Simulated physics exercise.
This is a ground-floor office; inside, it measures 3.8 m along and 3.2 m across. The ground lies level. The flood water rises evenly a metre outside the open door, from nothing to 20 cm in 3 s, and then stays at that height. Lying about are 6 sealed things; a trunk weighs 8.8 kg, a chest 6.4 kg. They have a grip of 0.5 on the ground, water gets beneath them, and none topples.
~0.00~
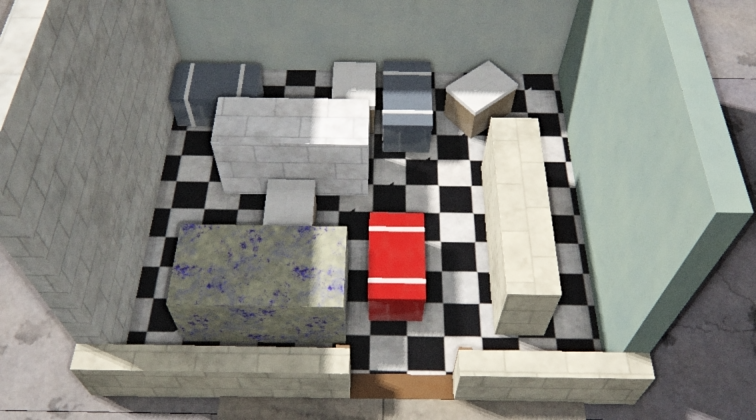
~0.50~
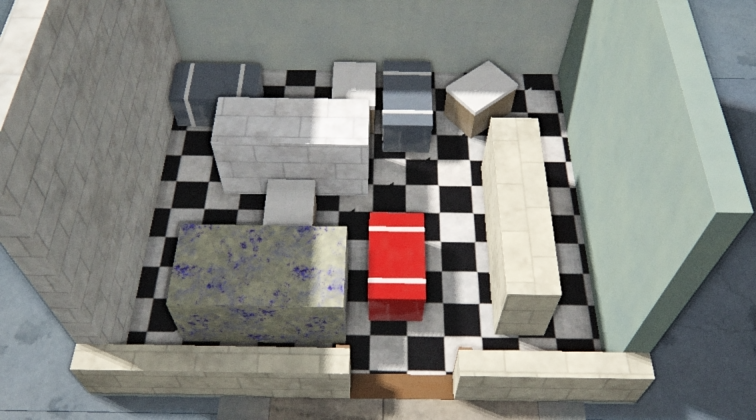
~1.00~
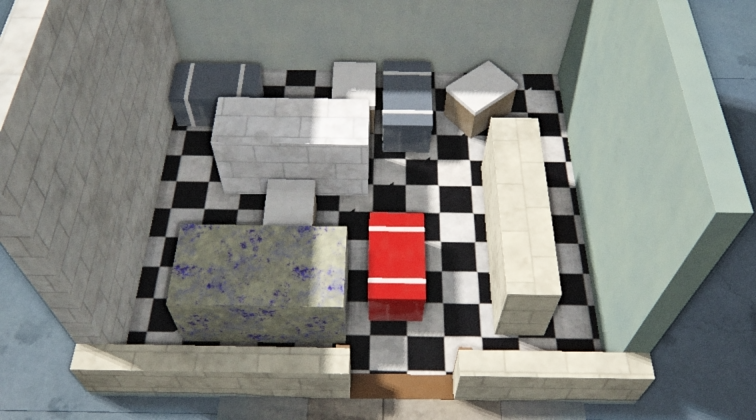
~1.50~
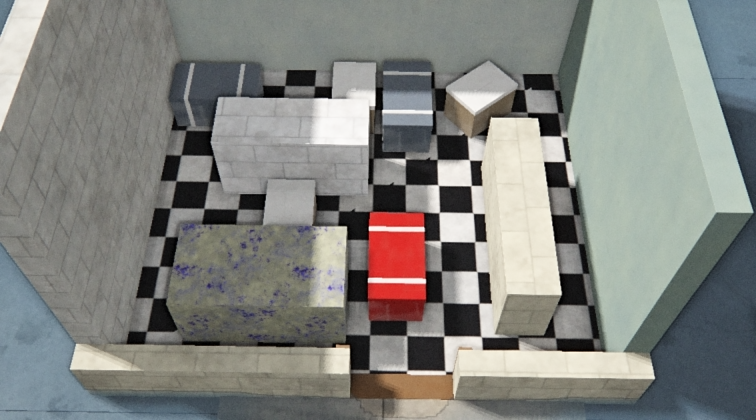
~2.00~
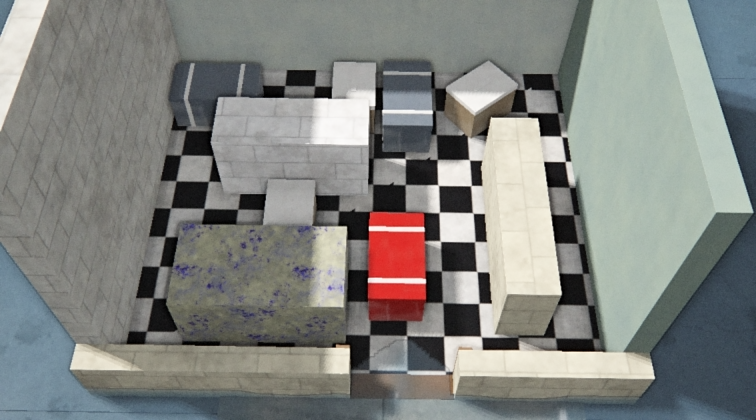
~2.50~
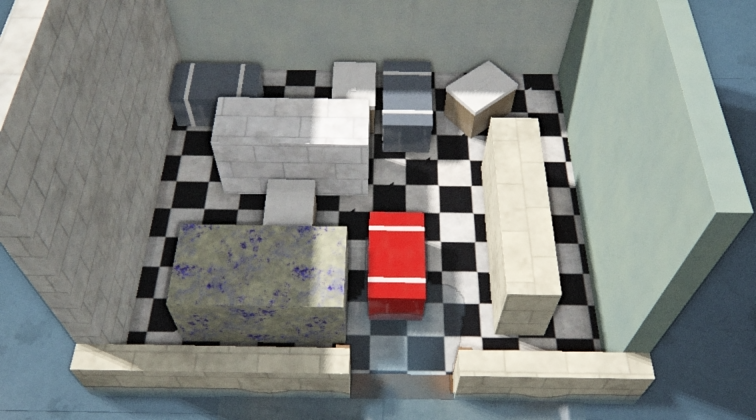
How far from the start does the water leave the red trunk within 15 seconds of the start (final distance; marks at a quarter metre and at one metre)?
It'll show a big shift.
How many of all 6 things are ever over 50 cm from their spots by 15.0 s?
5 of them.
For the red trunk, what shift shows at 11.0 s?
200 cm or so by then.
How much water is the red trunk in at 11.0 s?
I'd put it at about 11 cm.
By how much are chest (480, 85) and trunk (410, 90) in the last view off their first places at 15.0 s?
They've ended up 80 cm and 80 cm away, in that order.
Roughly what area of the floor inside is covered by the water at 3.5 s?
Wet area: Approx. 2.5 m2.
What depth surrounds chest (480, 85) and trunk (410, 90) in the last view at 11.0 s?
About 9 and 9 cm.
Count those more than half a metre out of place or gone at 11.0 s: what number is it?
Tally at that time: 5.
After 3.5 s the red trunk is near (401, 197), 0.6 m from its start, aground; 0 afloat.
After 6.8 s the red trunk is near (469, 84), 1.9 m from its start, afloat; 4 afloat.
After 11.0 s the red trunk is near (492, 78), 2.1 m from its start, afloat; 6 afloat.
After 15.0 s the red trunk is near (496, 69), 2.2 m from its start, afloat; 6 afloat.
